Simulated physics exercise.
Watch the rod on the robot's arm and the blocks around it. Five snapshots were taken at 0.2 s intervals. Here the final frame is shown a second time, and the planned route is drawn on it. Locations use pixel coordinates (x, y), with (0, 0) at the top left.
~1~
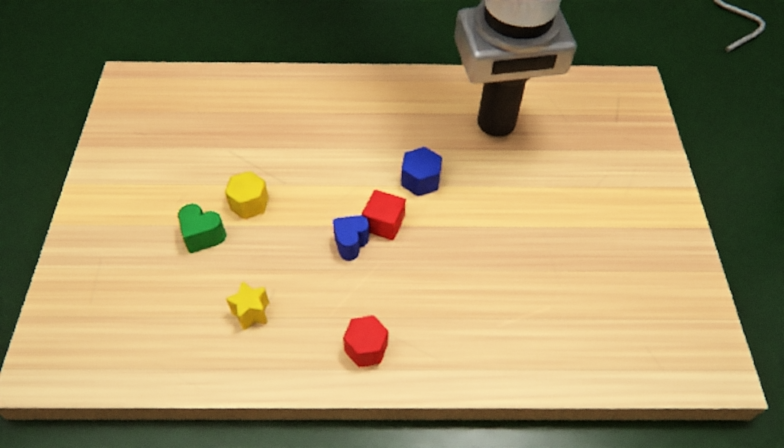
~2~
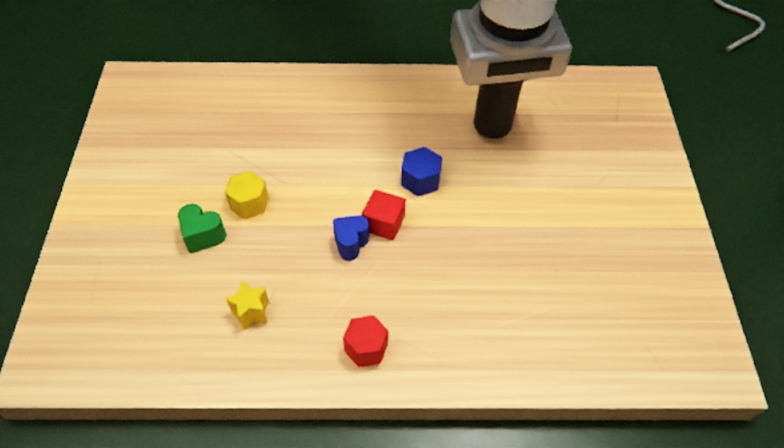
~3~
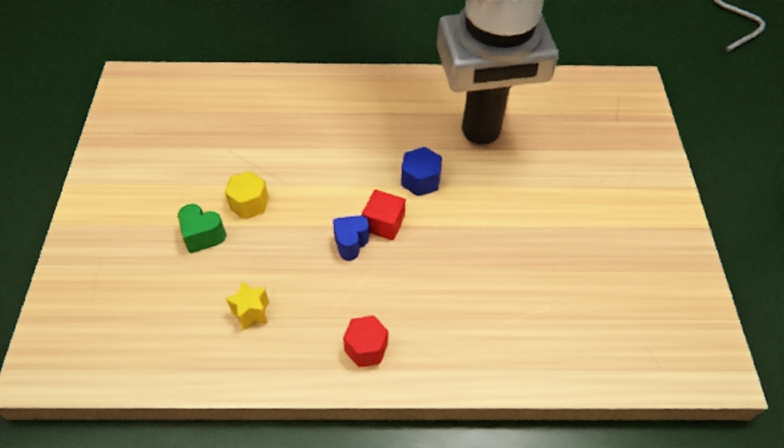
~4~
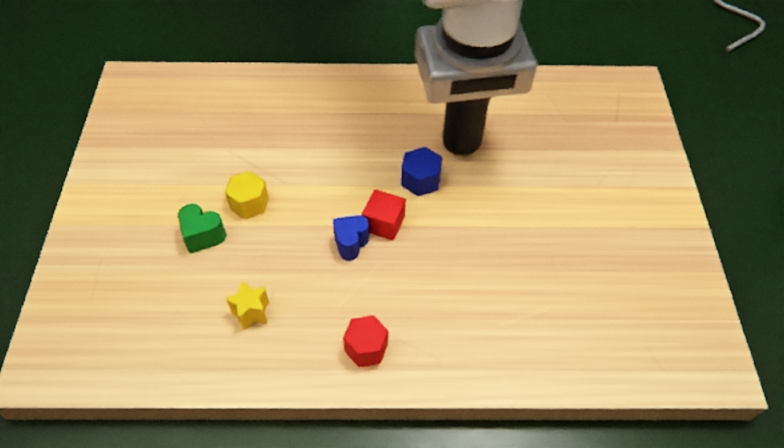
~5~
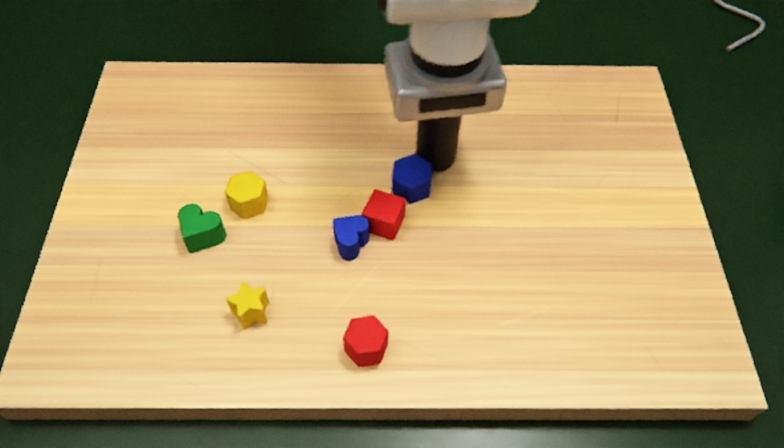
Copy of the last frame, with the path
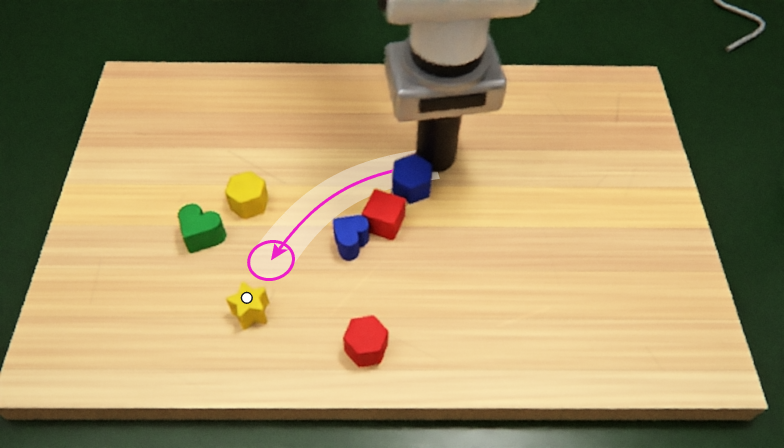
On a wooden board, a robot arm's rod moves left and nudges the blue hexagon.
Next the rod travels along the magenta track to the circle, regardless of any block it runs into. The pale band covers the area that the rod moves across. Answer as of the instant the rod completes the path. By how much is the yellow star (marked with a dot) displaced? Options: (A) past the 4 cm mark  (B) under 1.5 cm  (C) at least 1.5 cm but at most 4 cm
My pick is B.
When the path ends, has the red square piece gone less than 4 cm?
Yes.
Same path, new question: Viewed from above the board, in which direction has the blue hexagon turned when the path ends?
Rotates counter-clockwise.
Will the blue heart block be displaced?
My answer is yes.
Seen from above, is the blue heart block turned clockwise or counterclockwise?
From the top: Clockwise.
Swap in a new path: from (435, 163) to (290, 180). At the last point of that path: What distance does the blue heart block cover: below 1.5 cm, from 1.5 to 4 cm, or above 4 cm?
Band: Under 1.5 cm.
The line goes from (435, 163) by way of (371, 178) and (315, 210) to (271, 260); the dot is on the yellow star.
What follows on the original path. One third of the way, rod (370, 172); blue heart block (343, 240), turned 40° clockwise; red square piece (379, 224), turned 35° anticlockwise; blue hexagon (377, 193), turned 45° anticlockwise.
Two thirds of the way, rod (314, 205); blue heart block (343, 240), turned 40° clockwise; red square piece (381, 229), turned 40° anticlockwise; blue hexagon (371, 198), turned 65° anticlockwise.
At the end, rod (270, 255); yellow star unmoved; blue heart block (343, 240), turned 40° clockwise; red square piece (381, 229), turned 40° anticlockwise; blue hexagon (371, 198), turned 65° anticlockwise.
